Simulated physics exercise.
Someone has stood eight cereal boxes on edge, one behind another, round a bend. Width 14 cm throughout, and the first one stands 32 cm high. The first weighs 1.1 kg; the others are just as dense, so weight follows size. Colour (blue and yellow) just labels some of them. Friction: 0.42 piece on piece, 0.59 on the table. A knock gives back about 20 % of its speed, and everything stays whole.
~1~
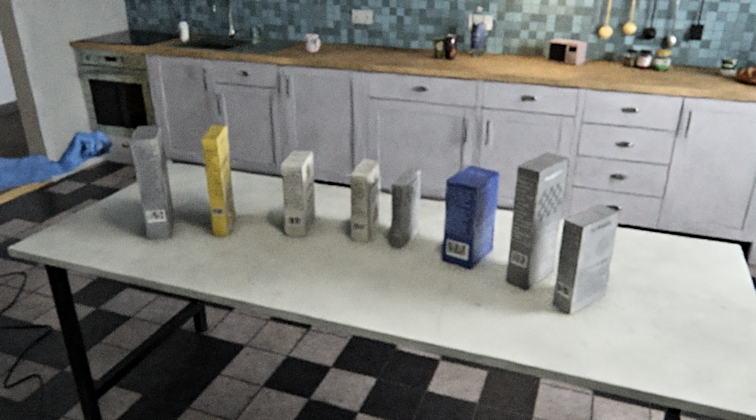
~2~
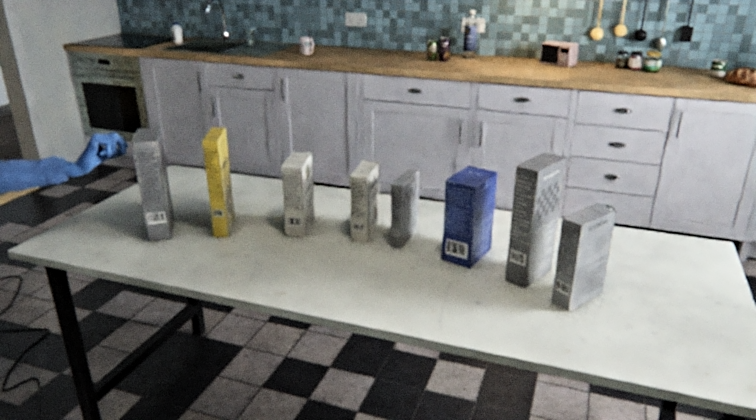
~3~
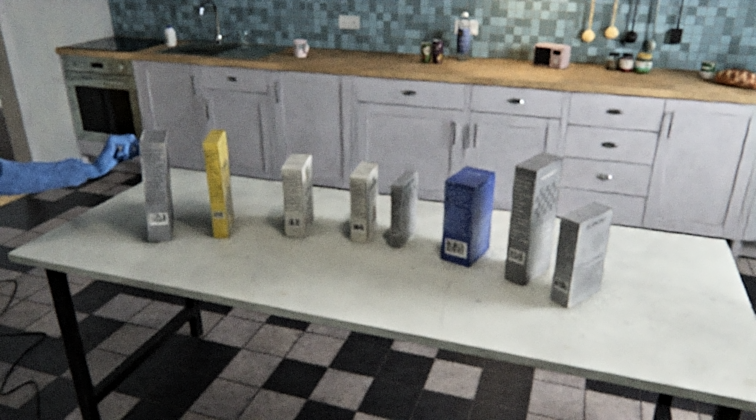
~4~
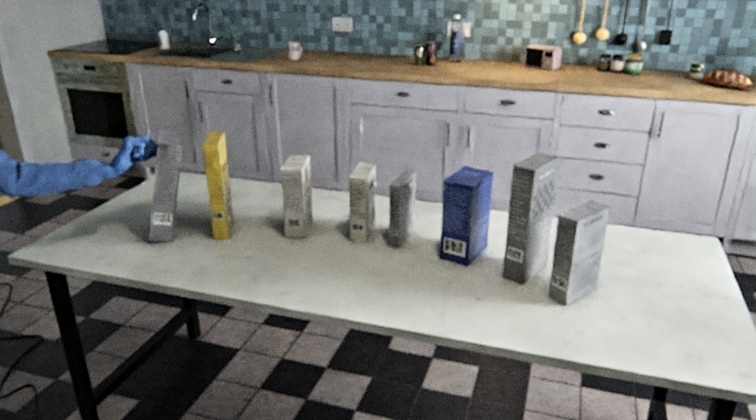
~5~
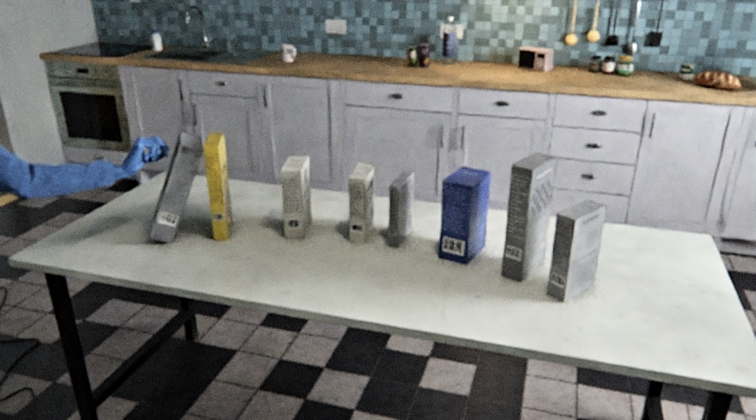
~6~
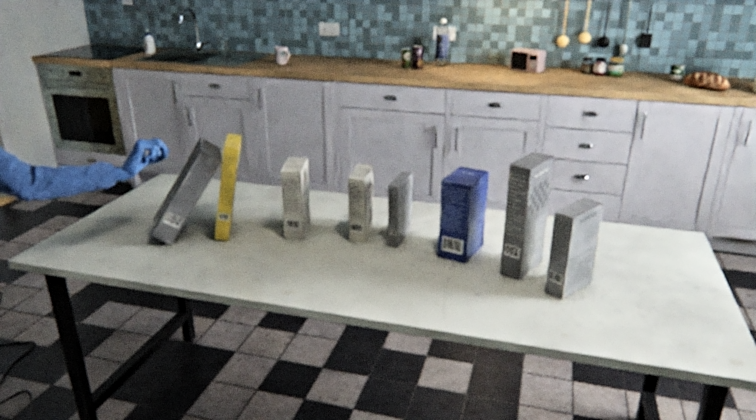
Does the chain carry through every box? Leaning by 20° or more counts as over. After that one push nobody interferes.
Here not all go over.
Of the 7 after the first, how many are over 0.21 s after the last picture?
By then 1.
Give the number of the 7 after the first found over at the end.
It comes to 5.
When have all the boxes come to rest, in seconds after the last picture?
Near 1.0 s.
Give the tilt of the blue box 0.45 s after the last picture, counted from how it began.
Roughly 0°.
Then, 0.21 s on from the sixth picture, 1 of the 7 other boxes over; yellow box tipped 40°.
Then, 0.45 s on from the sixth picture, 3 of the 7 other boxes over; yellow box tipped 71°.
Finally, 5 of the 7 other boxes over; yellow box tipped 73°; blue box tipped 21°. Two left standing. Seen by the last camera, middles, yellow box near (277, 210), blue box near (482, 216).
